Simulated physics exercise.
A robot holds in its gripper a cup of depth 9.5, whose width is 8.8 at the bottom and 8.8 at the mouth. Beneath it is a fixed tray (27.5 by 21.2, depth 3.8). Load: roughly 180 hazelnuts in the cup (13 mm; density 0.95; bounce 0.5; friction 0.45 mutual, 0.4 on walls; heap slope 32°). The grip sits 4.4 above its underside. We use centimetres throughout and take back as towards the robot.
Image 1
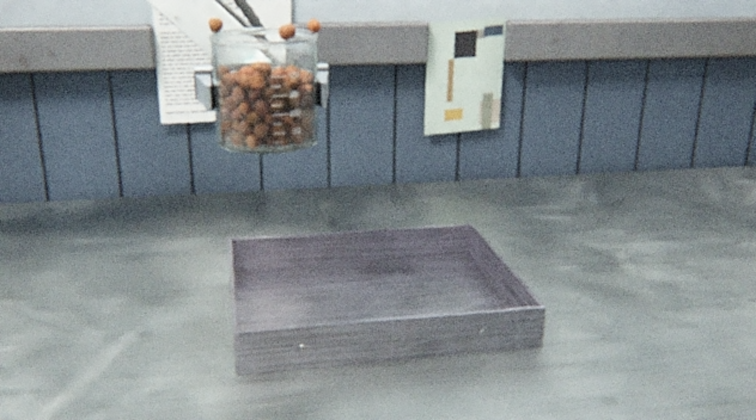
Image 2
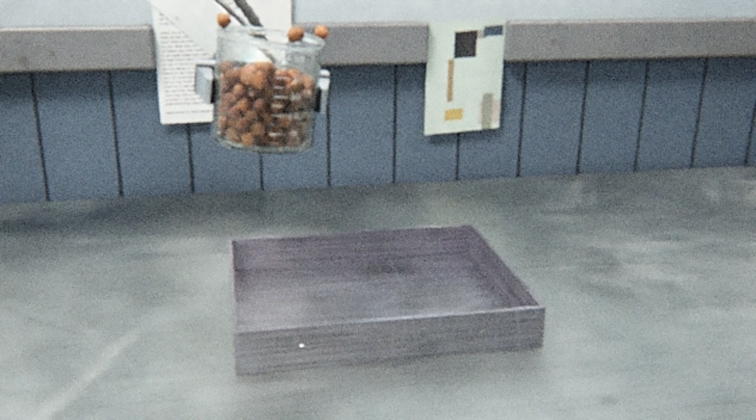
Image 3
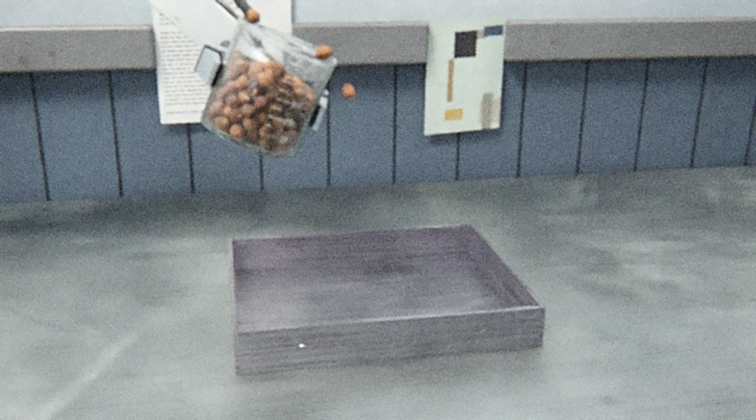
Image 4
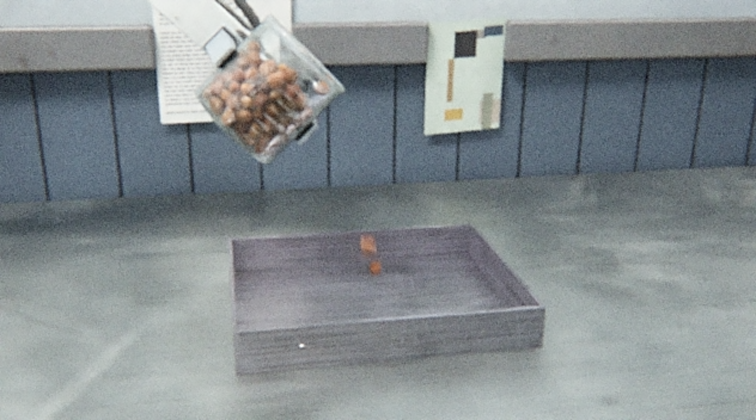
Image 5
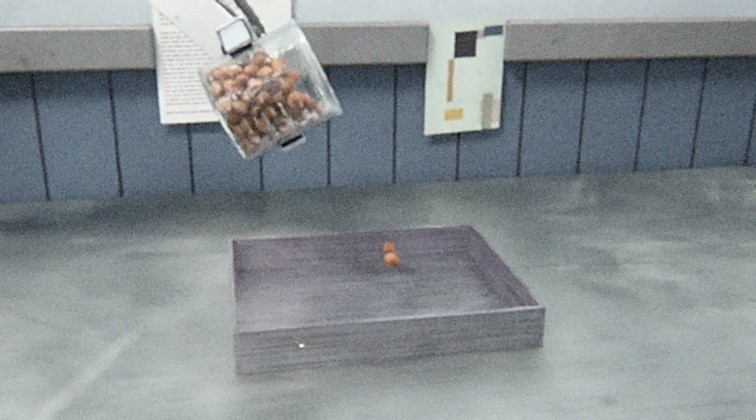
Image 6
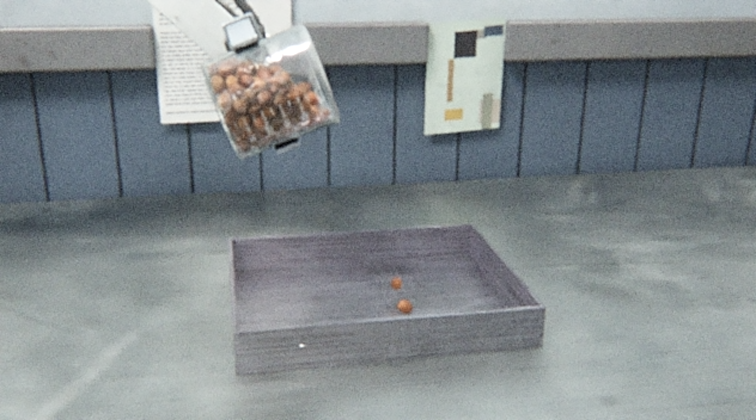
A clear cup of hazelnuts, held by a gripper above a shallow grey tray, tilts steadily to the right; two nuts drop from its top into the tray and roll forward while the rest stay inside the cup.
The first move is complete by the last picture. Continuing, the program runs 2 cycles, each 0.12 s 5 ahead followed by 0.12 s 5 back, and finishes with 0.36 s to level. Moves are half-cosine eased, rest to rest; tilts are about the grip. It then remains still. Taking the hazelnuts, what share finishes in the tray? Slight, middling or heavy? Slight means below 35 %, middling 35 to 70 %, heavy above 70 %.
Middling.
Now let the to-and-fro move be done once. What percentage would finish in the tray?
Roughly 30 percent.
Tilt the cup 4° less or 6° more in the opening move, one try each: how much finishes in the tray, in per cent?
Roughly 40 and 65 percent.
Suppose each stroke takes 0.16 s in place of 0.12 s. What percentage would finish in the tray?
30 %.
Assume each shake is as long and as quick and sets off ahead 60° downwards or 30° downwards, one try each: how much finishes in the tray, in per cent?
Roughly 10 per cent, then 25 per cent.
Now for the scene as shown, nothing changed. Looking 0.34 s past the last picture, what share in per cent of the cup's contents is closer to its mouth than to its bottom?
Around 35 in a hundred.
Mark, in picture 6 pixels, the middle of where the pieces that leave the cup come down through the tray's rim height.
Near (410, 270).
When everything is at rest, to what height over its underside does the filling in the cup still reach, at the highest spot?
Some 6.0 cm.
Then, 0.34 s later, tilted 70° forward, highest piece 24 above the table; 130 in the cup, 17 in the tray, 35 in flight or on a rim.
Then, 0.67 s later, tilted 31° forward, highest piece 25 above the table; 89 in the cup, 86 in the tray, 3 on the table or floor, 4 in flight or on a rim.
Then, 1.04 s later, level, highest piece 24 above the table; 90 in the tray, 89 in the cup, 3 on the table or floor.
Then, 2.09 s later, level, highest piece 24 above the table; 90 in the tray, 89 in the cup, 3 on the table or floor.
At rest, 90 in the tray, 89 in the cup, 3 on the table or floor. That is 49 % in the tray.
